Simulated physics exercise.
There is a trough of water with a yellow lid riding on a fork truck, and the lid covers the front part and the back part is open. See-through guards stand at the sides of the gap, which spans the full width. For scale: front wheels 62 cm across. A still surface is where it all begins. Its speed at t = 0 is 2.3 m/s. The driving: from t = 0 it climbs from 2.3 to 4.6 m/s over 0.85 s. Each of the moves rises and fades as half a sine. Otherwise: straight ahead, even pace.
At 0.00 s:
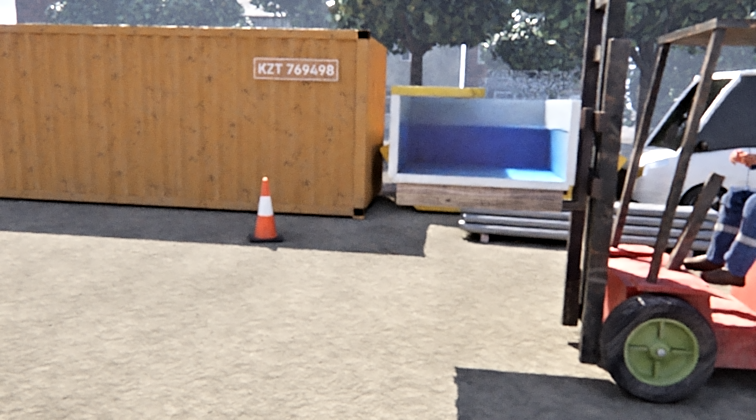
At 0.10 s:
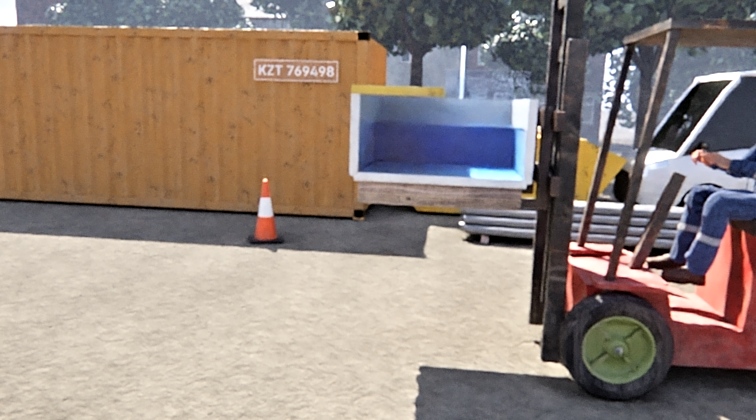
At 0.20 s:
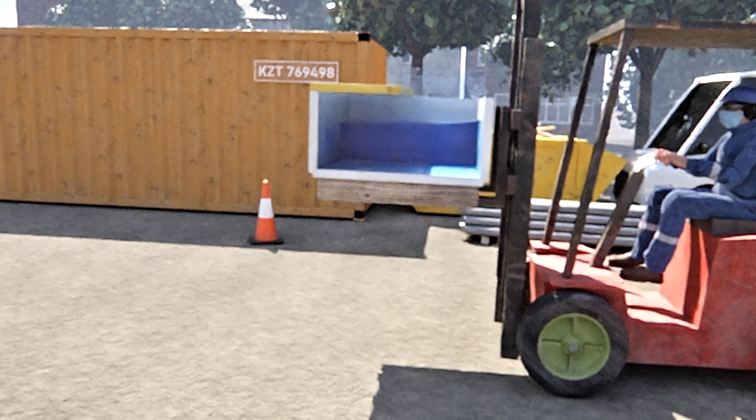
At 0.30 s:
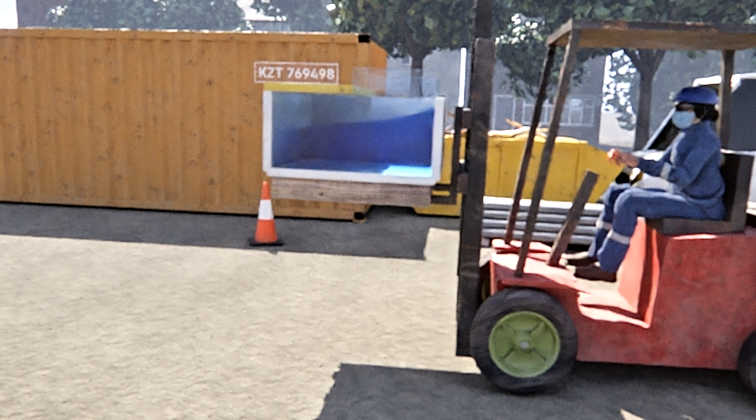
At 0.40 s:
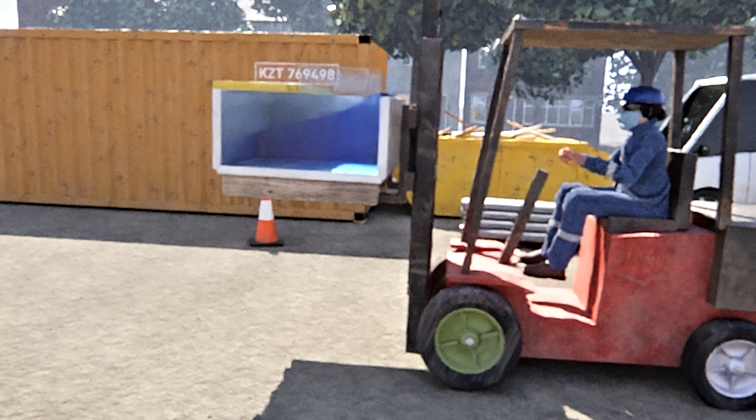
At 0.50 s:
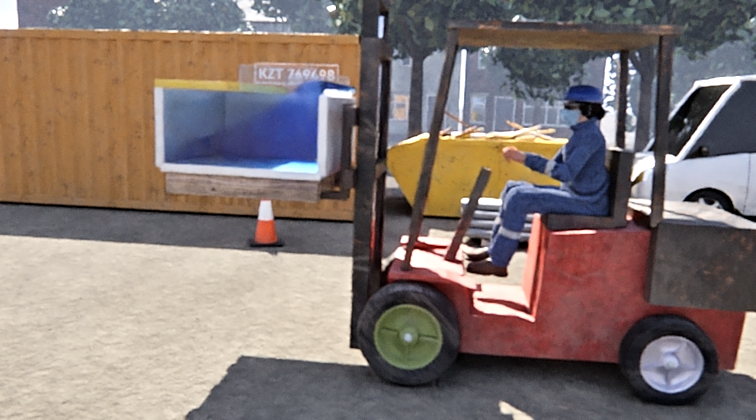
Red forklift driving left past an orange container and traffic cone, carrying a raised trough as blue water inside tilts up toward the mast.
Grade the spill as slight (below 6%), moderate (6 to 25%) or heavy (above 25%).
Moderate.
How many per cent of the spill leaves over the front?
Fraction of spill: Roughly 0%.
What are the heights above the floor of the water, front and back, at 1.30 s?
Reading: About 44 cm in front, about 18 cm behind.
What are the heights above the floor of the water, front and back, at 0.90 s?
Front: 6 cm; back: 44 cm.
After 0.90 s the surface stands 44 cm at the back and 5 cm at the front; 11 per cent has gone, over the back.
After 1.30 s the surface stands 18 cm at the back and 44 cm at the front; 12 per cent has gone, over the back.
After 1.65 s the surface stands 17 cm at the back and 34 cm at the front; 12 per cent has gone, over the back.
After 3.73 s 12 per cent has gone, over the back, 32 of 276 litres.
